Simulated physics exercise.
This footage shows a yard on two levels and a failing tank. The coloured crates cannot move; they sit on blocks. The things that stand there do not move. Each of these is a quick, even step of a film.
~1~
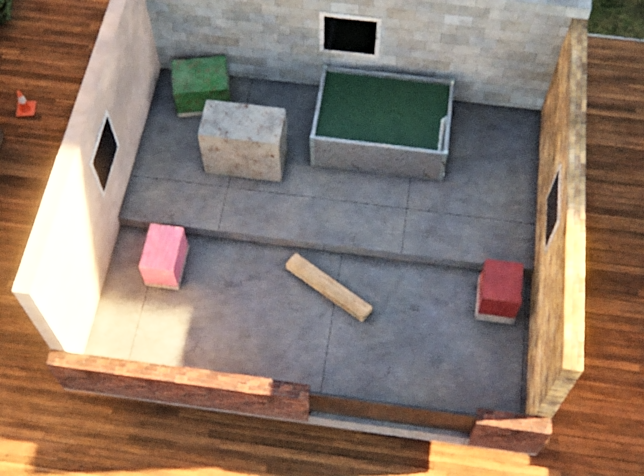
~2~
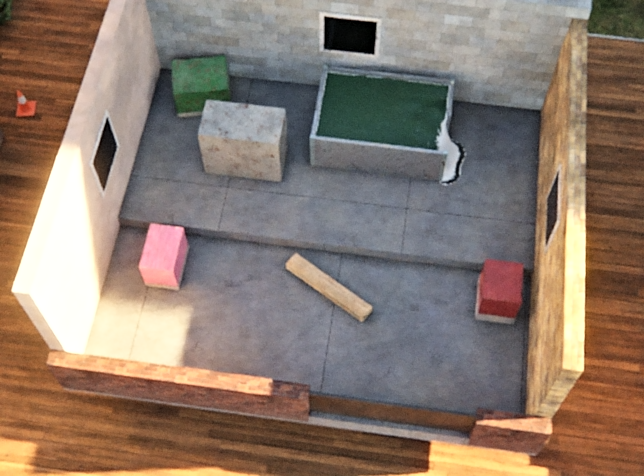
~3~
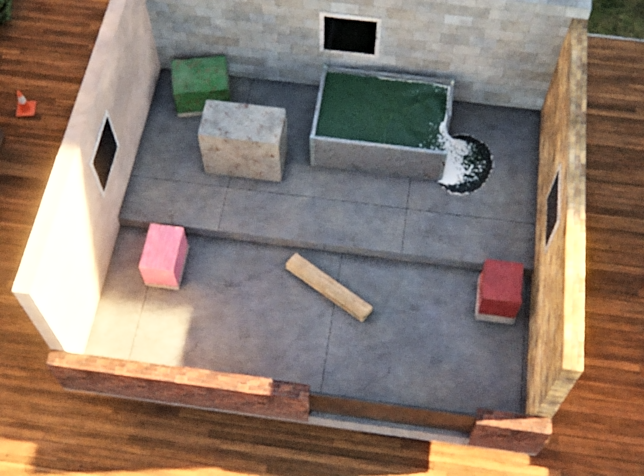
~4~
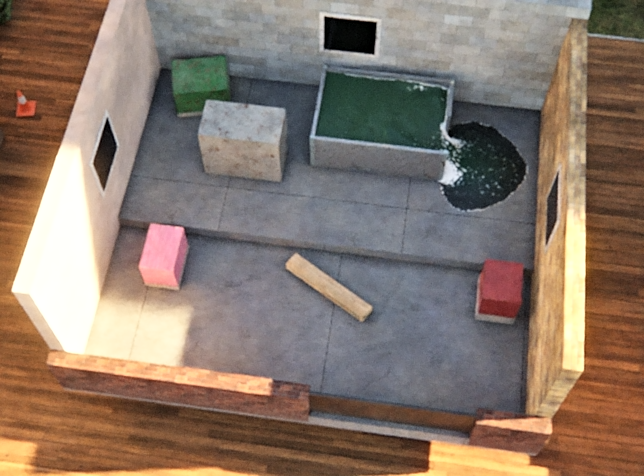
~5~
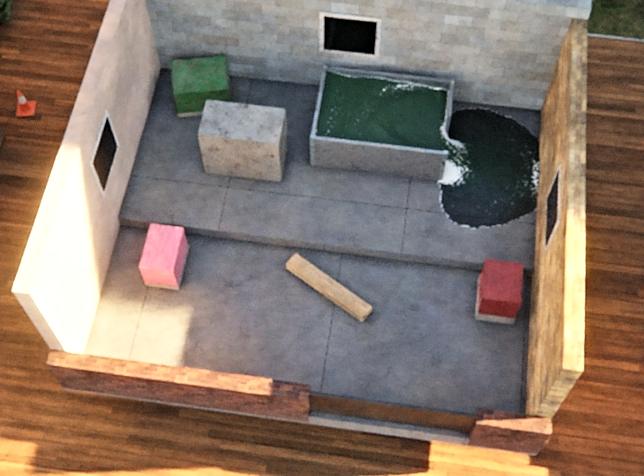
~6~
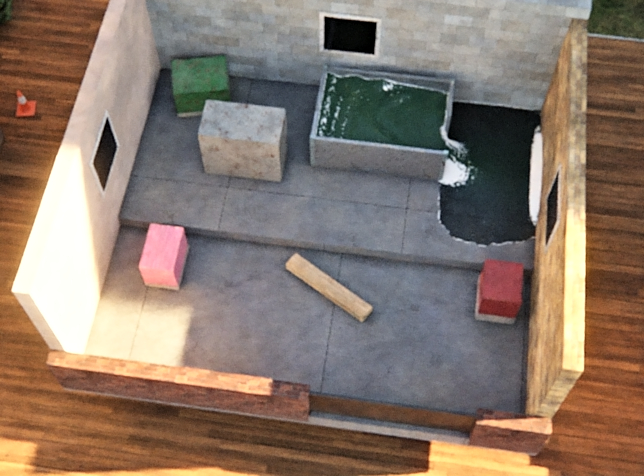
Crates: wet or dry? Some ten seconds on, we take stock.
My prediction: Red crate: Too low; green crate: Too low; pink crate: Too low.
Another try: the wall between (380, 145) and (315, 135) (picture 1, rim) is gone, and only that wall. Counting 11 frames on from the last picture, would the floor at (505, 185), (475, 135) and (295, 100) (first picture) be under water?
In that order: Free of water, not flooded, free of water.
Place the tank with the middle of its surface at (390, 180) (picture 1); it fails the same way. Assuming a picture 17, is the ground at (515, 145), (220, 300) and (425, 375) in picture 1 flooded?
As listed: Wet, not flooded, wet.
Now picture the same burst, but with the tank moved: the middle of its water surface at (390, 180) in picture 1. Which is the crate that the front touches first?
Crate marked red.
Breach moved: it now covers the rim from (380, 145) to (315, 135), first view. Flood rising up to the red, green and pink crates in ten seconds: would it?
Result: Red crate is left untouched, green crate is left untouched, pink crate gets overtopped.
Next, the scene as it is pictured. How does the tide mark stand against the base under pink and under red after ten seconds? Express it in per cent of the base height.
The first comes to 160 per cent and the second to 170 per cent.
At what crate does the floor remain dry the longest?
I'd say the pink one is last.
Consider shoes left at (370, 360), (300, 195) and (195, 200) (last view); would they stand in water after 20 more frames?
Point one sodden, point two left clear, point three left clear.
A moment on, water covers 15 % of the floor; the red crate water round its plinth, the green crate not reached, the pink crate not reached.
Next, water covers 20 % of the floor; the red crate water round its plinth, the green crate not reached, the pink crate not reached.
Then, water covers 35 % of the floor; the red crate water round its plinth, the green crate water round its plinth, the pink crate not reached.
Later, water covers 65 % of the floor; the red crate water round its plinth, the green crate water round its plinth, the pink crate water round its plinth.
In the end, water covers 75 % of the floor; the red crate was topped, the green crate was topped, the pink crate was topped.
